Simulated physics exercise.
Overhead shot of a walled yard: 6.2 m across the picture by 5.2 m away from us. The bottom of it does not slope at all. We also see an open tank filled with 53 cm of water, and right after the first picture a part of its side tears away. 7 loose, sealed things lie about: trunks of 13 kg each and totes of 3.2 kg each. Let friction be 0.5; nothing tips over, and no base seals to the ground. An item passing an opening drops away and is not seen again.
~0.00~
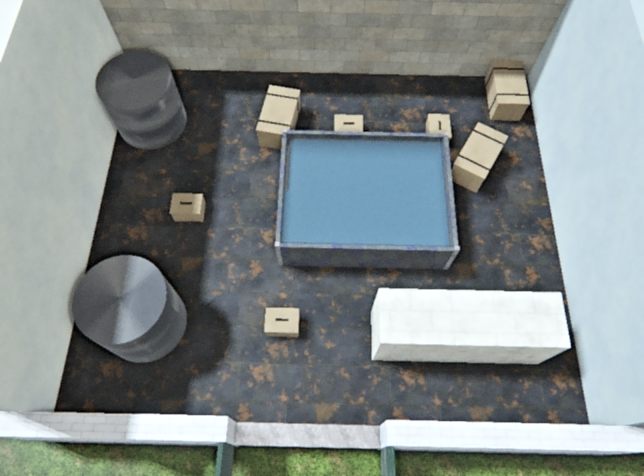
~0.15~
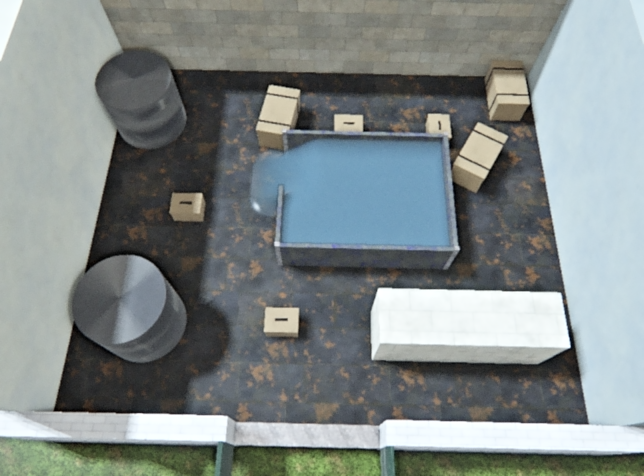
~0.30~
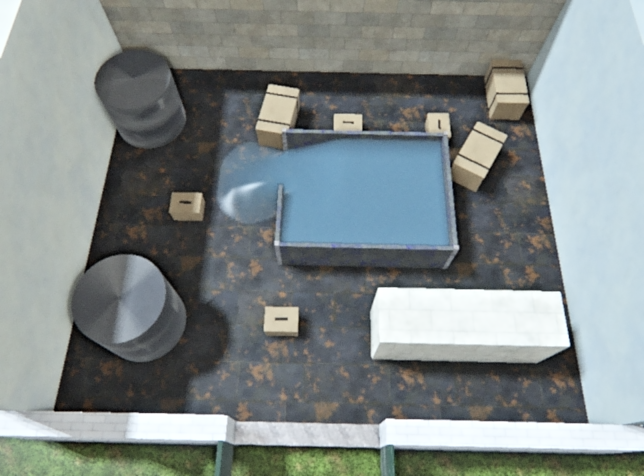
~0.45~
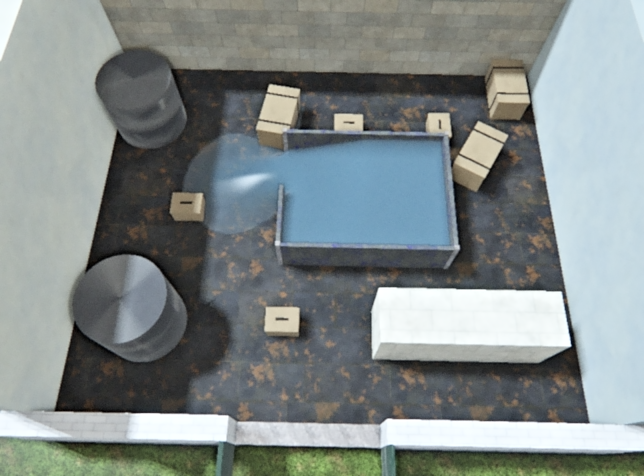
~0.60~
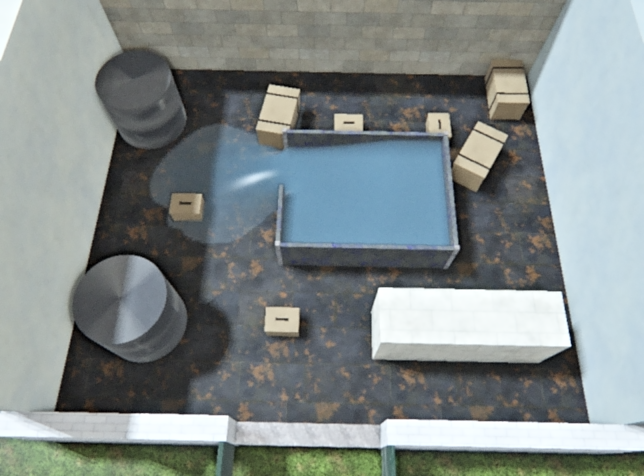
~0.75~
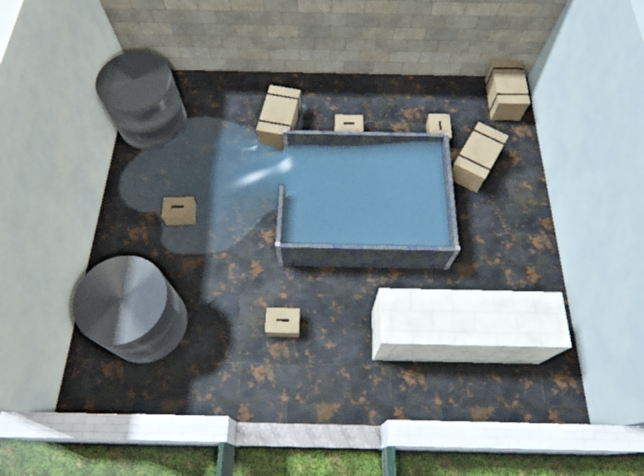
In a walled yard, water poured from a gap that opened in the left side of a tank and spread across the dark floor around a small box, which then shifted slightly left.
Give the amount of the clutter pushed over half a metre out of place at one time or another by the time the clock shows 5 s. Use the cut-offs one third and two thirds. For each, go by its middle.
Under a third.
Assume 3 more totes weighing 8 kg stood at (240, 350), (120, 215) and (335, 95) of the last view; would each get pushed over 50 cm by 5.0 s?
Check, in order - not exceeded, exceeded, not exceeded.
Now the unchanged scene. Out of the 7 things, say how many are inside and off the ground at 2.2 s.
Count: 1.
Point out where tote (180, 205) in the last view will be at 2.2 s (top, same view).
Look about (89, 291).
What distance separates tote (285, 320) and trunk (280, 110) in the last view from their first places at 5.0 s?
In turn: 60 cm, 20 cm.
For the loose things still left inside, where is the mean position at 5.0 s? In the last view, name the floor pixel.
Somewhere near (393, 184).
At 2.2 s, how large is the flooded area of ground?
About 11.0 m2 is covered.
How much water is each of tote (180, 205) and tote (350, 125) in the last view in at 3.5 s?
Close to 16 and 0 centimetres.
After 1.1 s 1 of 7 are over 50 cm from their spots; 0 afloat.
After 2.2 s 1 of 7 are over 50 cm from their spots; 1 afloat.
After 3.5 s 1 of 7 are over 50 cm from their spots; 1 afloat.
After 5.0 s 2 of 7 are over 50 cm from their spots, and 2 have been at some point; 2 afloat.
